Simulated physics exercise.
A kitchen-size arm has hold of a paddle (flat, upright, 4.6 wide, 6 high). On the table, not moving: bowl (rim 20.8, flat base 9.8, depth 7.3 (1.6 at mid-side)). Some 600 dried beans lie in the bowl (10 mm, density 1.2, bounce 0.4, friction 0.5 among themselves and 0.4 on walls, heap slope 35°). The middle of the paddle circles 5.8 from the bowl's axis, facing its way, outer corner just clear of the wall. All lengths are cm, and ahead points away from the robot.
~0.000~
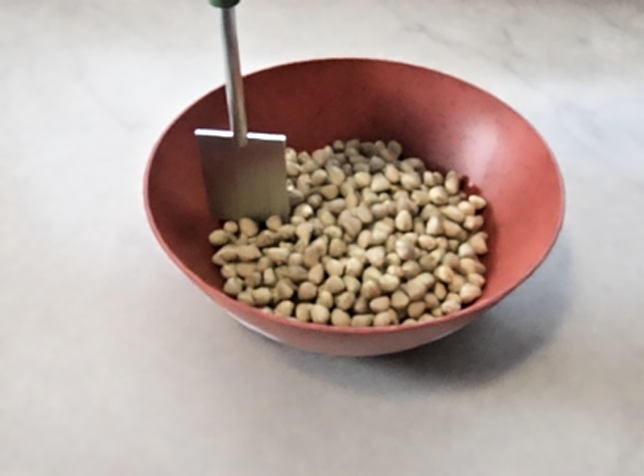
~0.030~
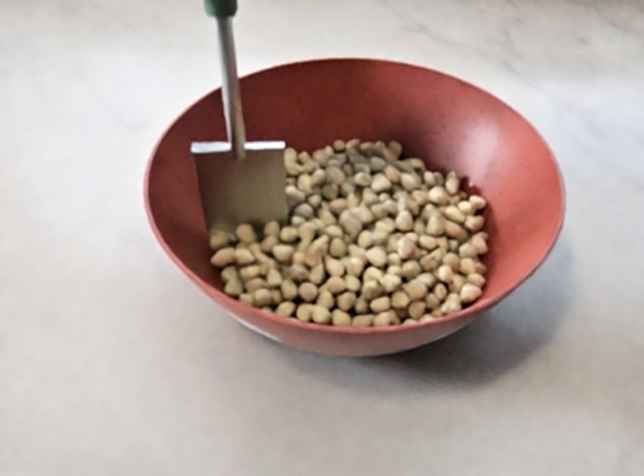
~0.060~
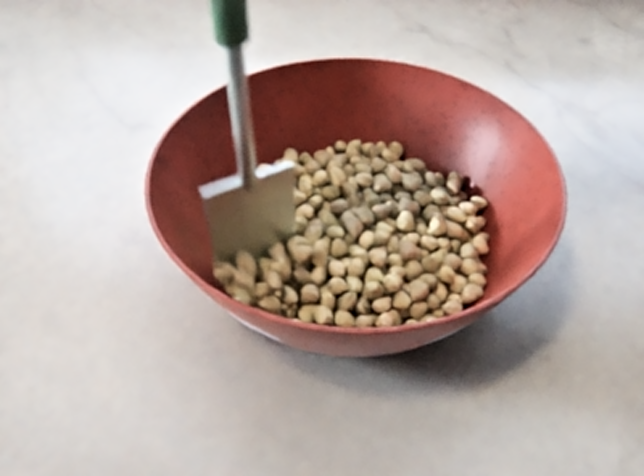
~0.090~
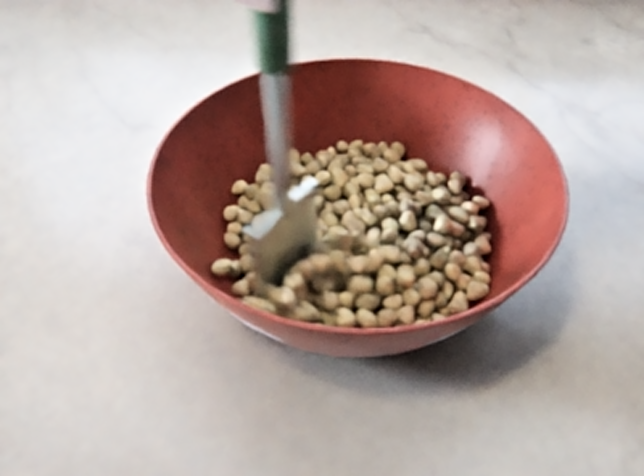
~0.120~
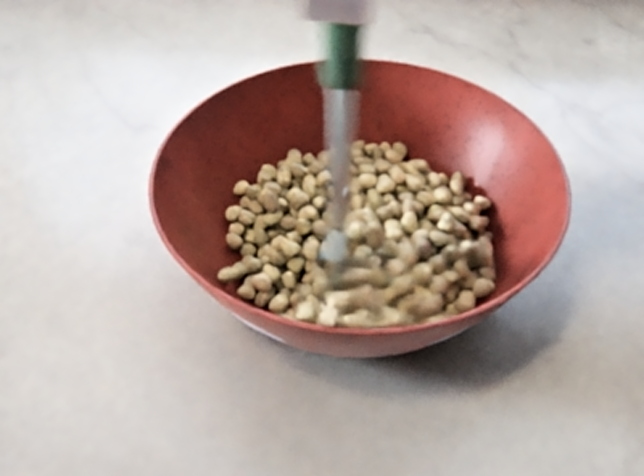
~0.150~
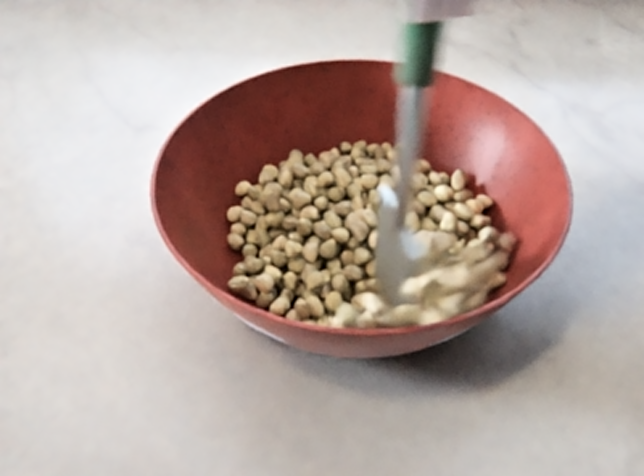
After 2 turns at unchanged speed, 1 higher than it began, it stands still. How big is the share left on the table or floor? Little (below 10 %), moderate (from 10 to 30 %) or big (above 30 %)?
On the table or floor the share is moderate, from 10 to 30 %.
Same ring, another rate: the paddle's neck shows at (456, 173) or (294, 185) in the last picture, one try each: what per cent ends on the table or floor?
Some 25 and 5 per cent.
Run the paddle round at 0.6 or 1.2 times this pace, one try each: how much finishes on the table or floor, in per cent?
Some 0 and 20 per cent.
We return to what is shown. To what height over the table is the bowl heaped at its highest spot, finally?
About 5.0 cm.
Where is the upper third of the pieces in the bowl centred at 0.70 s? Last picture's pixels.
At about (386, 217).
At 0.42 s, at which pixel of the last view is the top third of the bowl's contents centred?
At about (256, 199).
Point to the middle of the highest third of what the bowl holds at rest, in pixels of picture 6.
Around (365, 231).
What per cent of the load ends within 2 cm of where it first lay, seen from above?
Roughly 50 per cent.
After 0.42 s, 348° round, highest piece 10 above the table; 549 in the bowl, 24 on the table or floor, 27 in flight or on the tool.
After 0.70 s, 225° round, highest piece 9 above the table; 513 in the bowl, 80 on the table or floor, 7 in flight or on the tool.
After 1.03 s, 0° round, highest piece 5 above the table; 509 in the bowl, 91 on the table or floor.
After 1.73 s, 0° round, highest piece 5 above the table; 509 in the bowl, 91 on the table or floor.
At rest, 509 in the bowl, 91 on the table or floor. That is 15 % on the table or floor.
